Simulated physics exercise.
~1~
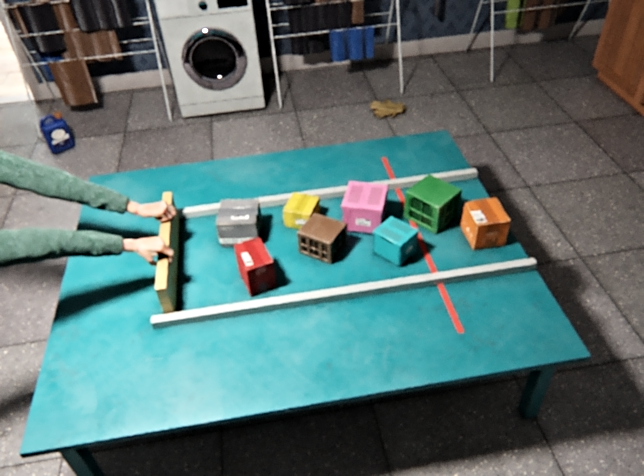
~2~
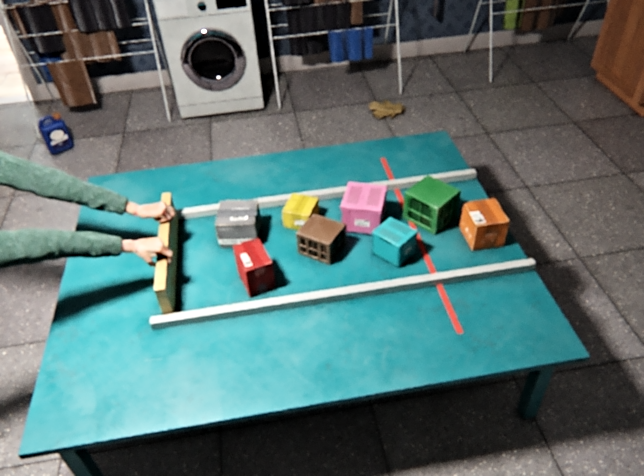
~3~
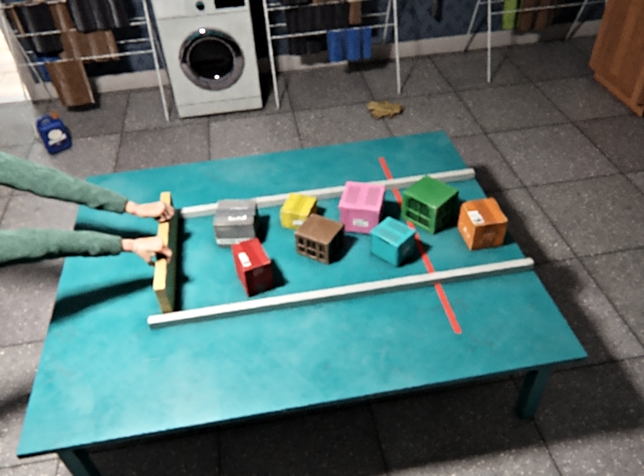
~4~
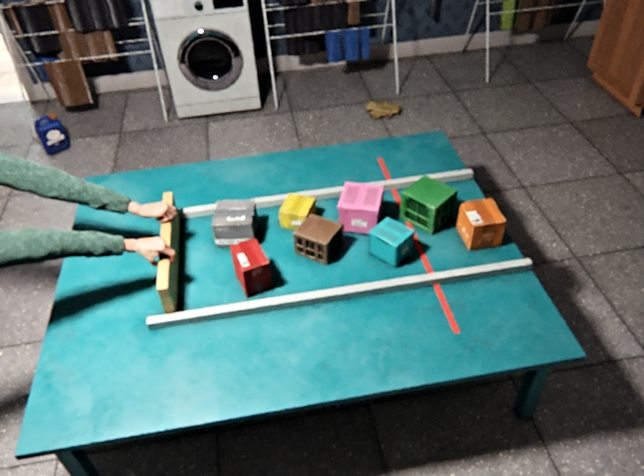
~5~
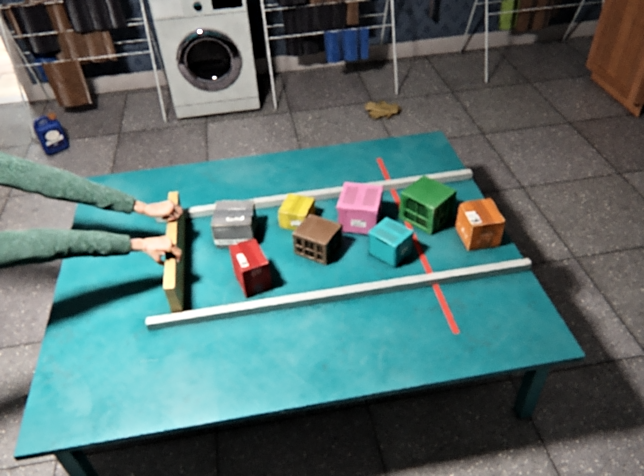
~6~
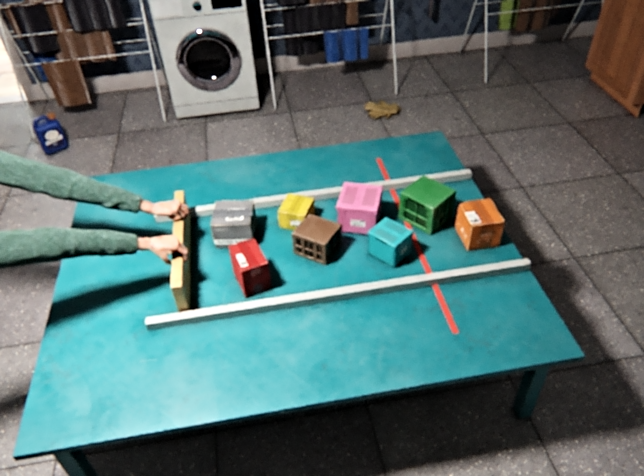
Hands in green sleeves holding a wooden plank on a teal table, then sliding it slightly right toward stationary colourful boxes.
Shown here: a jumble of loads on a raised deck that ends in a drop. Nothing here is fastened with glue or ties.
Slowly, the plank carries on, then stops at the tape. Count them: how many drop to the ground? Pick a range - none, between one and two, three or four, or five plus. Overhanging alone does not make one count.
Range: Between one and two.
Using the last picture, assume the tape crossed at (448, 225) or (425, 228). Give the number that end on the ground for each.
Counts per try: 4; 2.
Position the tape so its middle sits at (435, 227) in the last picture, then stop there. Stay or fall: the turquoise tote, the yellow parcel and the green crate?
In the end the turquoise tote keeps its place, the yellow parcel keeps its place and the green crate drops.
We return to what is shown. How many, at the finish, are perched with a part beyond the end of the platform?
That comes to 1 of them.
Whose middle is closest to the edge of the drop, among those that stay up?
Pink tote.
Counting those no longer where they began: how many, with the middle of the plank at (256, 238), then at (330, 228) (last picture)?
By then 3, and later 8.
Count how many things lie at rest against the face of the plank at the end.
Count recorded: 2.
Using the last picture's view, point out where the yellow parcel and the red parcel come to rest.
The yellow parcel comes to rest at (445, 184), and the red parcel comes to rest at (438, 244).
Soon after, none off yet; orange parcel at rest near (479, 224); green crate at rest near (427, 205); turquoise tote at rest near (390, 243).
Then, none off yet; orange parcel moved a little near (490, 227); green crate moved a little near (451, 208); turquoise tote moved a little near (402, 247).
By the end, the number that fall off is one or two; fallen, green crate and orange parcel.
